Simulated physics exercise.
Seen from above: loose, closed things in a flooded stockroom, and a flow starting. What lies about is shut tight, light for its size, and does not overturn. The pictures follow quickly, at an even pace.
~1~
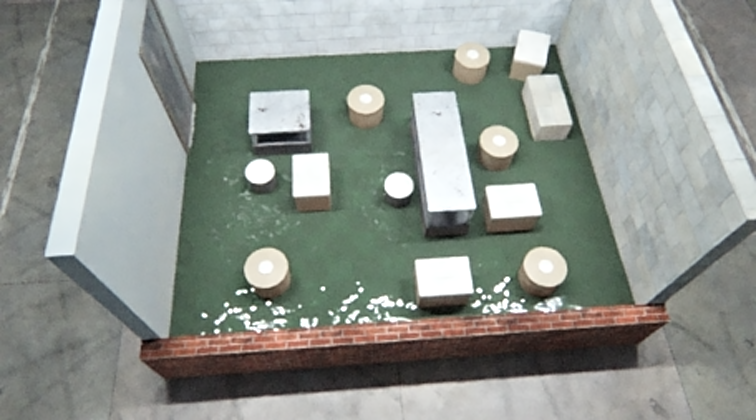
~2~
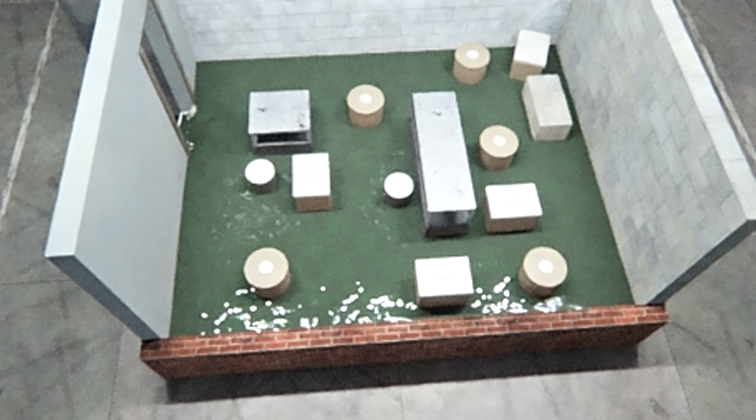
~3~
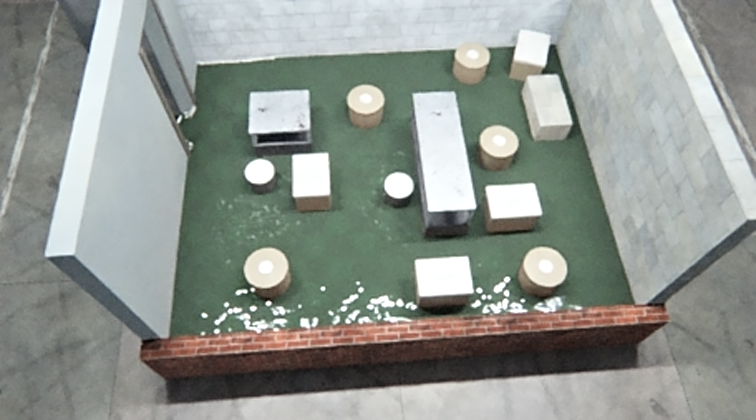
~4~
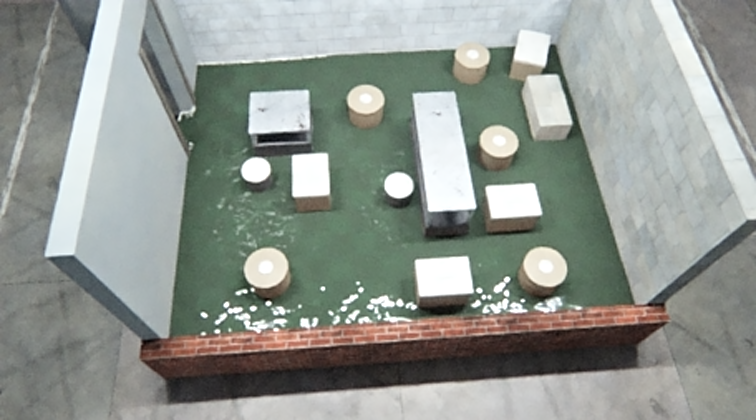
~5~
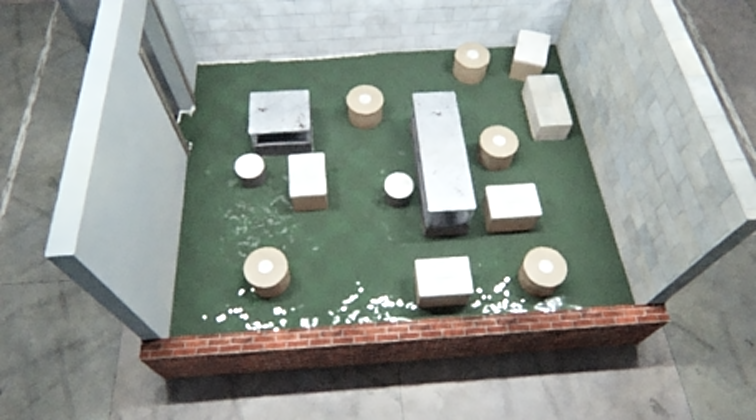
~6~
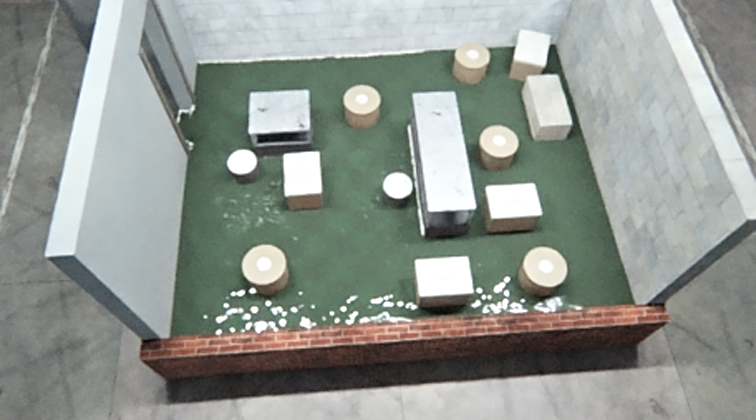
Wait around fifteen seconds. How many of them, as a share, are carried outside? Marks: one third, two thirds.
That comes to less than a third.
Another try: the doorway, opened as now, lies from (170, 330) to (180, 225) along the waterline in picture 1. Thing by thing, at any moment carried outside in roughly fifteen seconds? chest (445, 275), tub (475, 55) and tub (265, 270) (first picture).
In that order: Through, stays, out.
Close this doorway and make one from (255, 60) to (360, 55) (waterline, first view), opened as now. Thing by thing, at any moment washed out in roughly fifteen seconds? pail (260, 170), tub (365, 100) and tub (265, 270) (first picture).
As listed: Gone, gone, still in.
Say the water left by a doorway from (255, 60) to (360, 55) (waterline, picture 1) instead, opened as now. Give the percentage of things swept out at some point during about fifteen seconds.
Some 50 per cent.
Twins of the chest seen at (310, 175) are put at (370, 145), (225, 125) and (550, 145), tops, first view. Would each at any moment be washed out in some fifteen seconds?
In that order: Inside, out, inside.
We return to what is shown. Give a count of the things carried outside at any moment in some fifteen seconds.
I count 3.
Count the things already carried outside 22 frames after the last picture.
I count 2.
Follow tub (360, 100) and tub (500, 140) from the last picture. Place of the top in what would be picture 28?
Roughly at (226, 91) and (481, 119).
A moment on, 0 of 11 are out; 11 afloat.
Next, 1 of 11 are out; 10 afloat.
Later, 2 of 11 are out; 9 afloat.
In the end, 3 of 11 are out; 8 afloat.
